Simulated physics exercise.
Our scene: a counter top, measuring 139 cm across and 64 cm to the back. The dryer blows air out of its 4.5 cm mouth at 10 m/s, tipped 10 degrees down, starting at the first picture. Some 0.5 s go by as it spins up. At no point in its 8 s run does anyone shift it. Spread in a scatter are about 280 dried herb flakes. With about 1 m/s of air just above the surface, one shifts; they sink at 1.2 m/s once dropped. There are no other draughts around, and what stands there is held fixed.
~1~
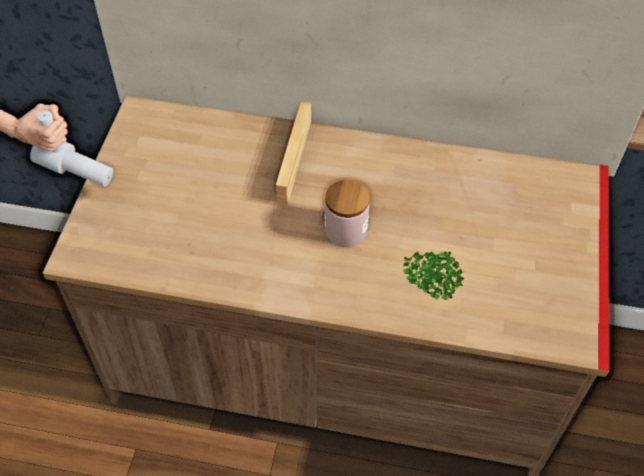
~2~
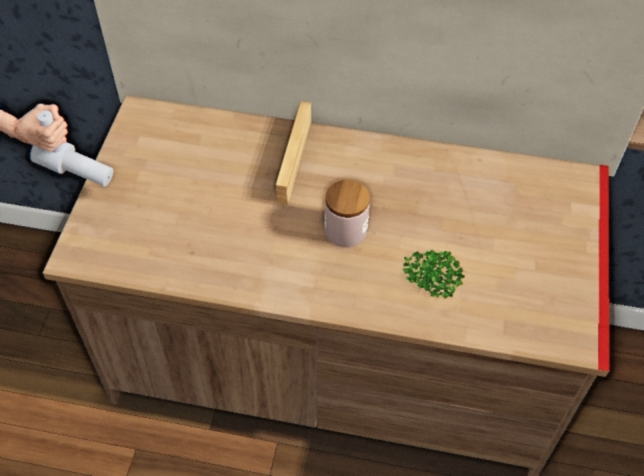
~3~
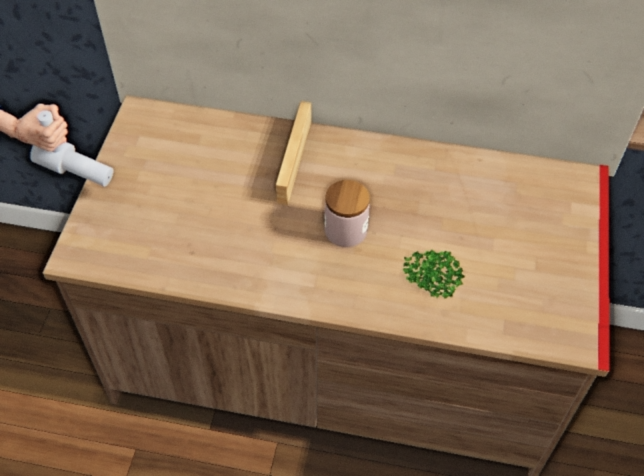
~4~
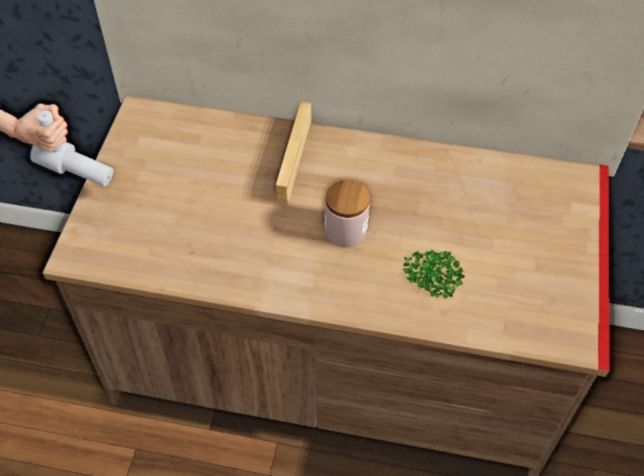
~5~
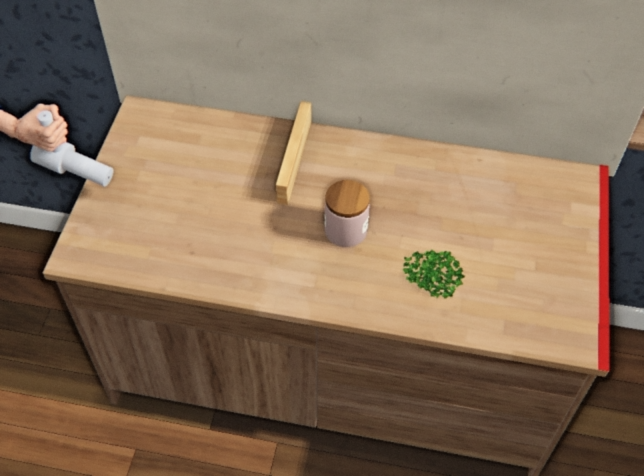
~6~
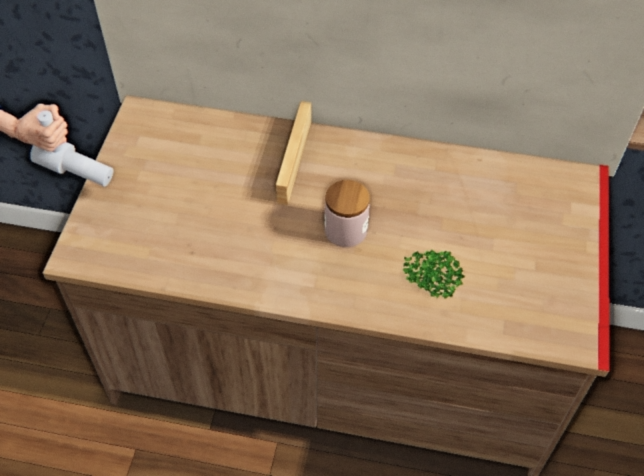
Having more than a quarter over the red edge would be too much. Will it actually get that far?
Yes: Short version: The quarter limit is exceeded at that edge.
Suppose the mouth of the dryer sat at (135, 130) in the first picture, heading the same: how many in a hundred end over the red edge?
It would come out near 0 in a hundred.
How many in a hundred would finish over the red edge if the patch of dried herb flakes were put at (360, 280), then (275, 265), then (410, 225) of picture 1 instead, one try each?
It goes 60 %, then 10 %, then 4 %.
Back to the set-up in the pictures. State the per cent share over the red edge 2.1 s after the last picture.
80 per cent or so.
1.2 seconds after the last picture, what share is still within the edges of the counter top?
About 60 % remain.
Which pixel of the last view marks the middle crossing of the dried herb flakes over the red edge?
Around (609, 293).
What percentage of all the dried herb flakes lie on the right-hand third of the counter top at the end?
I'd estimate around 5 per cent.
Then, 1.2 s after the last picture, 67 % are on the move or not yet settled, 39 % are over the red edge; the middle of those still in play is near (481, 267).
Then, 2.1 s after the last picture, 30 % are on the move or not yet settled, 77 % are over the red edge; the middle of those still in play is near (475, 267).
Then, 4.0 s after the last picture, 12 % are on the move or not yet settled, 90 % are over the red edge.
Then, 7.6 s after the last picture, at the end, 95 % are over the red edge.
